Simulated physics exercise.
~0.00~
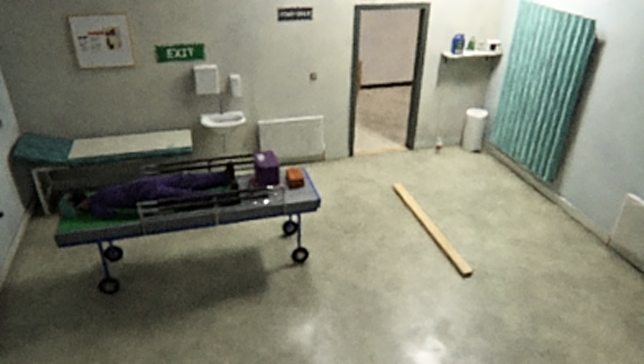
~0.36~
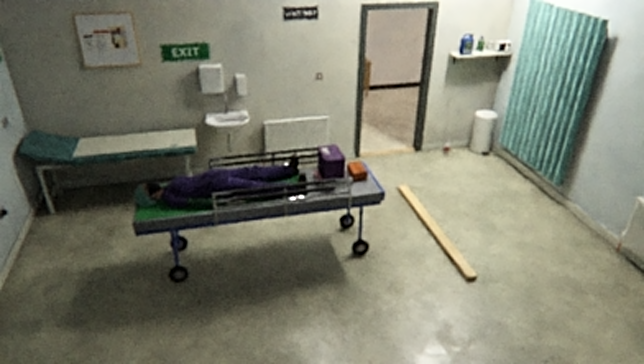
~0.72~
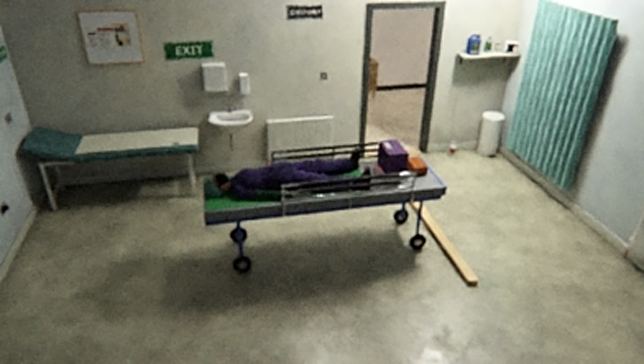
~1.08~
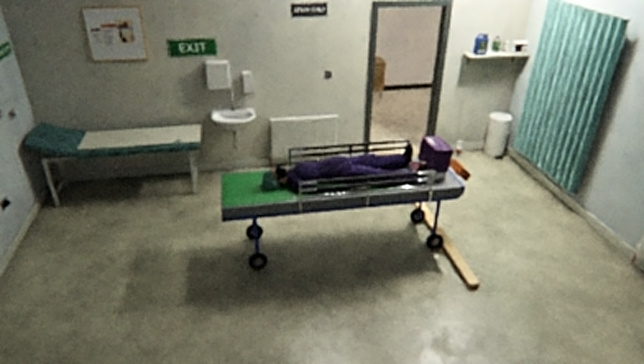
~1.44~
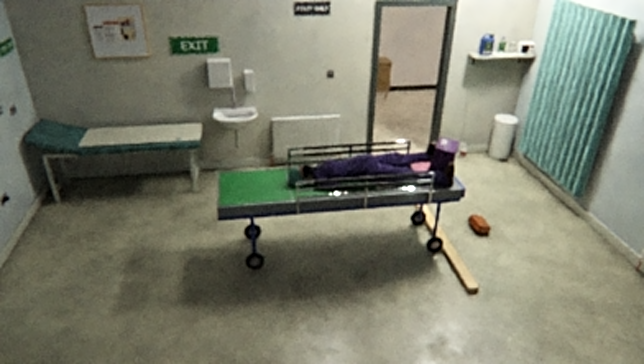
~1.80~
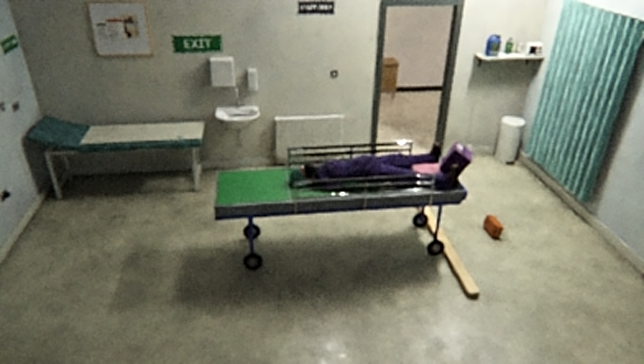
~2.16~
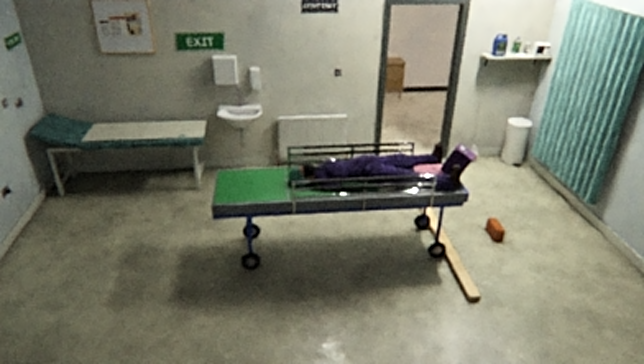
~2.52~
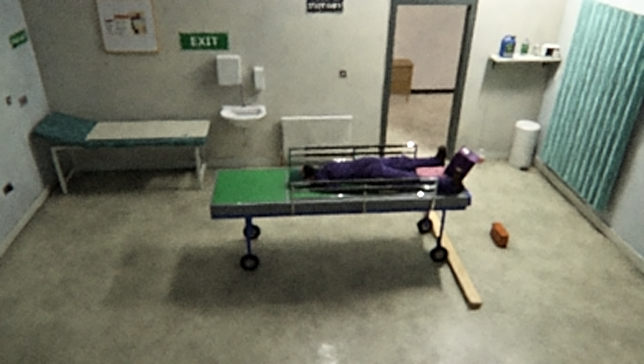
A wheeled trolley carrying a person in purple rolled right across a clinic-like room and stopped at a plank on the floor. The person slid towards the foot end, an orange box fell off, and the purple bag ended up leaning but still aboard.
